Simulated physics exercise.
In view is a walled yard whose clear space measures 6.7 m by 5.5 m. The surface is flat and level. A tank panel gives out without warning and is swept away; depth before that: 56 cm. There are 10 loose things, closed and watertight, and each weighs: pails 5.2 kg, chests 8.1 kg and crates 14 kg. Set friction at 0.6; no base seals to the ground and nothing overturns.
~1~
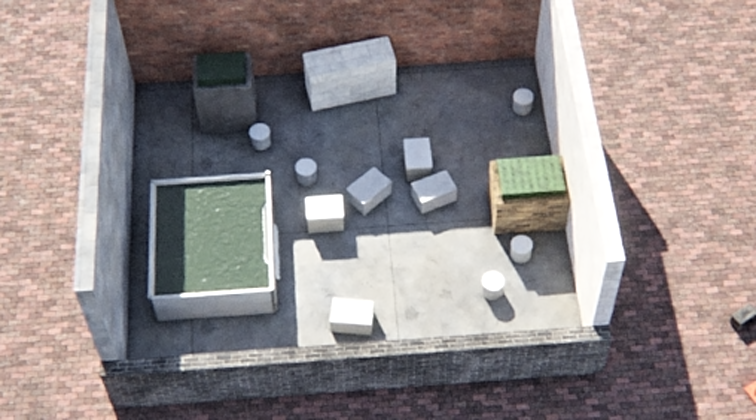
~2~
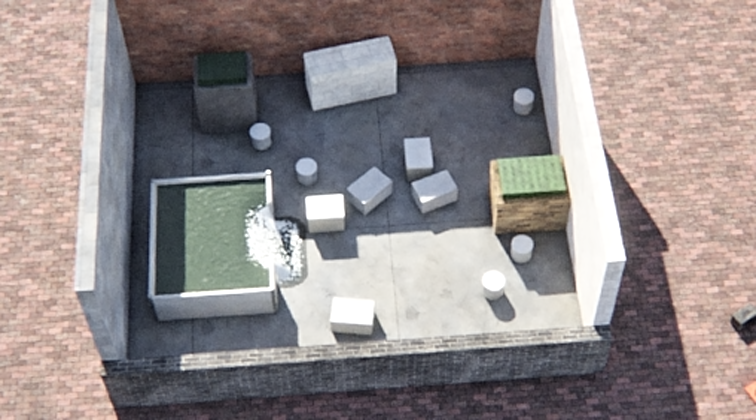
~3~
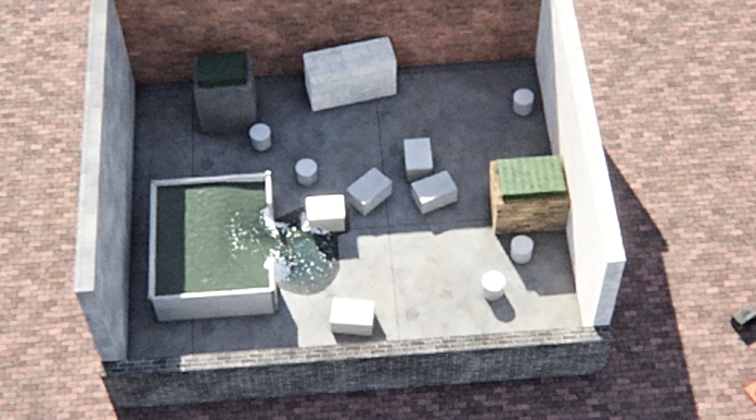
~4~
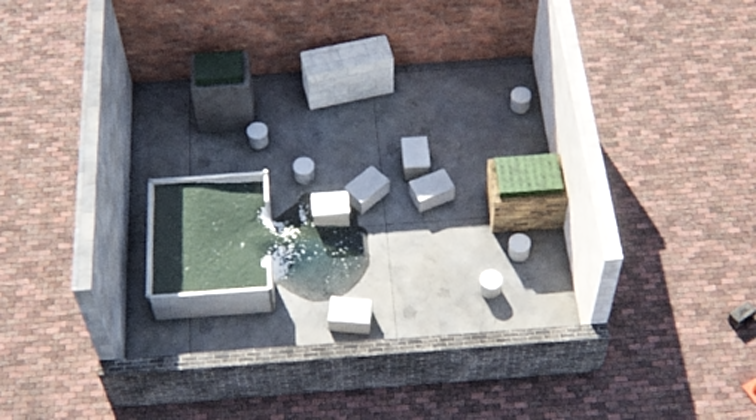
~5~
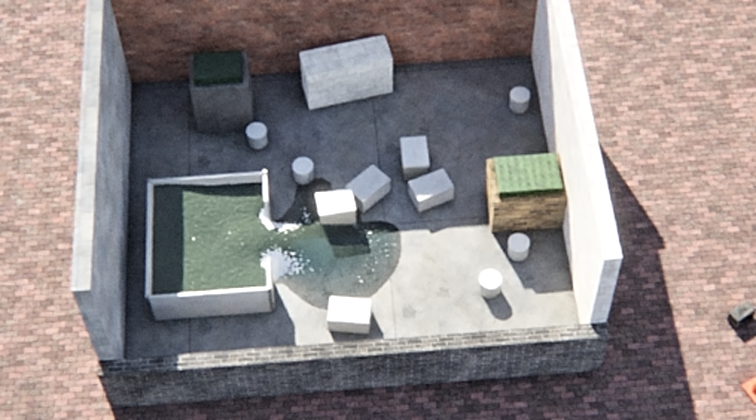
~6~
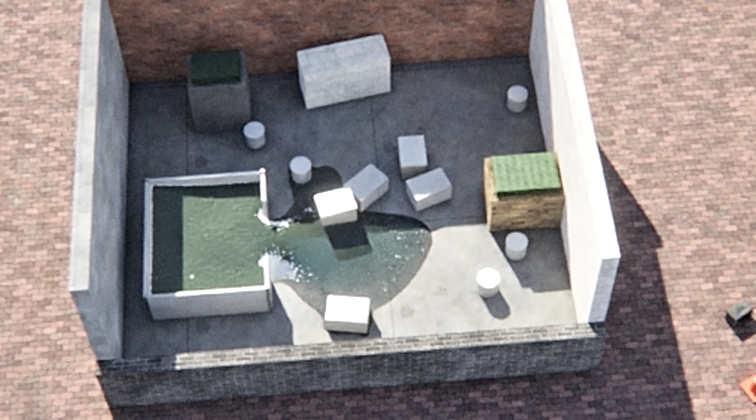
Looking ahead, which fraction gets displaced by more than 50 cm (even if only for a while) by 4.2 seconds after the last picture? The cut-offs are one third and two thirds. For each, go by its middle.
Two thirds and up.
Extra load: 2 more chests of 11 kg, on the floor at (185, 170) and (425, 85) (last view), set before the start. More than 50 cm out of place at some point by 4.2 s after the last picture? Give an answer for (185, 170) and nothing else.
Below.
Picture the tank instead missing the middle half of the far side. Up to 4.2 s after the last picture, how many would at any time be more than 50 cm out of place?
Then the count would be 2.
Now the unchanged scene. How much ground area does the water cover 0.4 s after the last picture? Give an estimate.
The covered patch comes to about 10.5 m2.
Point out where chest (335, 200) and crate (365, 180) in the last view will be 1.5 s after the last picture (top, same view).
Somewhere around (454, 206) and (409, 145).
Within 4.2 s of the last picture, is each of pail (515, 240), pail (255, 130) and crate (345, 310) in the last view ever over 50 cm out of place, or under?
First exceeding it, second falling below it, third falling below it.
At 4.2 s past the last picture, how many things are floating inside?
Total: 6.
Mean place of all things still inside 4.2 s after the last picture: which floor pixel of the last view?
Near (422, 186).
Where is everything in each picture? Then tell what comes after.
A chest at (324, 207), on the bottom; a crate at (369, 185), on the bottom; 3.4 m2 under water; 0 of 10 have shifted, in the first frame.
A chest at (325, 207), on the bottom; a crate at (369, 185) rests on the ground; water covers 3.9 m2; 0 of 10 have shifted, in the second frame.
A chest at (325, 207), on the bottom; a crate at (369, 186), on the bottom; water covers 4.6 m2; 0 of 10 have shifted, in the third frame.
A chest at (330, 203) rests on the ground, 13 cm from its start; a crate at (367, 184), on the bottom; water covers 5.3 m2; 1 of 10 have shifted, in the fourth frame.
A chest at (336, 202) rests on the ground, 22 cm from its start; a crate at (368, 183) rests on the ground, 4 cm from its start; water covers 6.3 m2; 1 of 10 have shifted, in the fifth frame.
A chest at (336, 202), on the bottom, 25 cm from its start; a crate at (366, 182) rests on the ground, 4 cm from its start; 7.3 m2 under water; 1 of 10 have shifted, in the sixth frame.
Then, 0.4 s after the last picture 0 of 10 are over 50 cm from their spots; 1 afloat.
Then, 1.5 s after the last picture 6 of 10 are over 50 cm from their spots; 3 afloat.
Then, 2.8 s after the last picture 4 of 10 are over 50 cm from their spots; 4 afloat.
Then, 4.2 s after the last picture 6 of 10 are over 50 cm from their spots, and 7 have been at some point; 6 afloat.
